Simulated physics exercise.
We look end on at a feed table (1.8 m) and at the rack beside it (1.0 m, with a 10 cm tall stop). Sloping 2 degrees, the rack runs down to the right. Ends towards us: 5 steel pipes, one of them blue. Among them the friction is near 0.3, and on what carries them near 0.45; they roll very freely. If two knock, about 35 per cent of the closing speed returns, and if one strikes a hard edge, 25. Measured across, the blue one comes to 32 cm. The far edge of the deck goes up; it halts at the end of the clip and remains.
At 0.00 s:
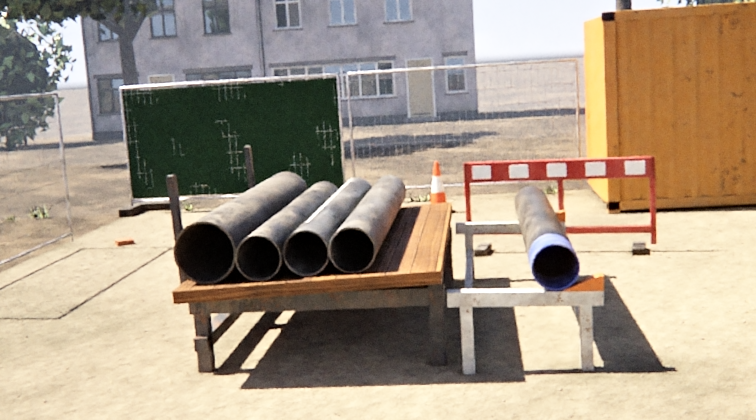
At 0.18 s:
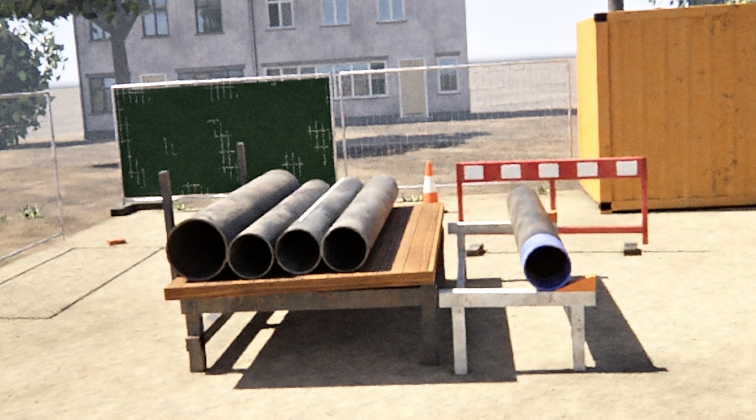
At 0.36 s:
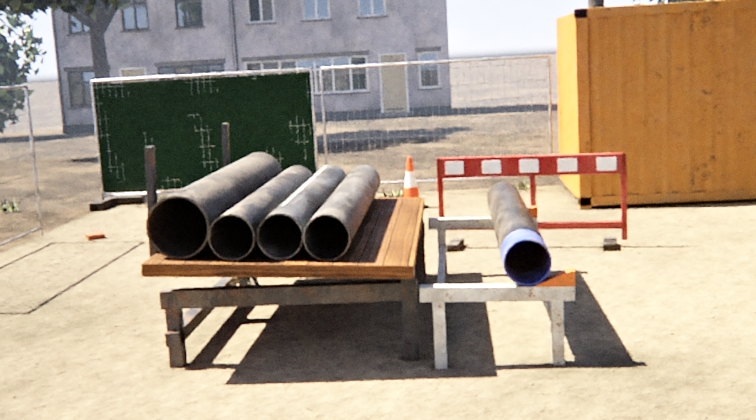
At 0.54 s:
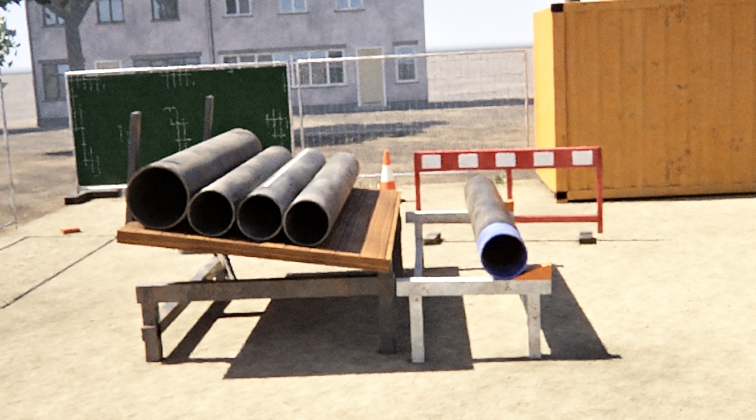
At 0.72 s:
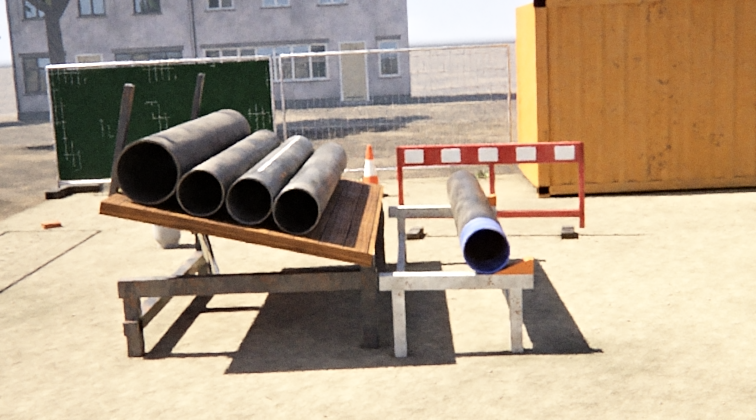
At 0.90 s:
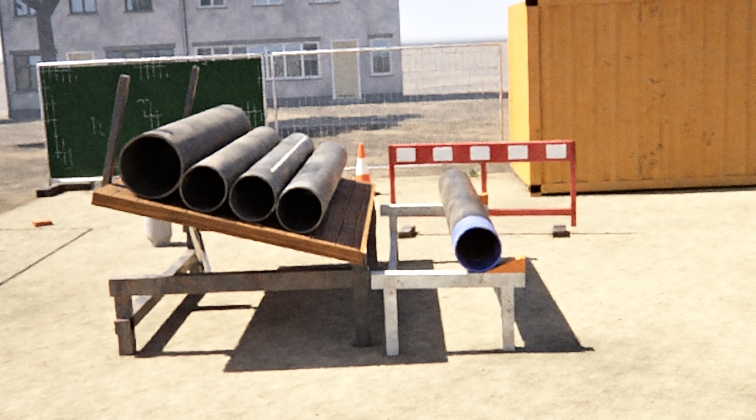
On a sandy building site, a wooden deck carrying four grey pipes tilts towards a rack.
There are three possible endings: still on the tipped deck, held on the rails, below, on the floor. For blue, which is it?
Below, on the floor.
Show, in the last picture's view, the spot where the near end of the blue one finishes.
I'd say somewhere close to (673, 323).
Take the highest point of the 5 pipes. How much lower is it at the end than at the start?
Some 0 centimetres.
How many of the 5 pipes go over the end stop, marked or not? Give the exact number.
1.
After 1.3 s, blue is on the rack, 30 cm from the rack's far end; 0 of 5 over the stop.
After 1.6 s, no change for blue; 0 of 5 over the stop.
After 2.1 s, blue is on the rack, 10 cm from the rack's far end, rolling right; 0 of 5 over the stop.
After 2.6 s, blue is over the stop and falling; 1 of 5 over the stop.
At rest (5.1 s), blue is over the stop, on the ground; 1 of 5 over the stop.
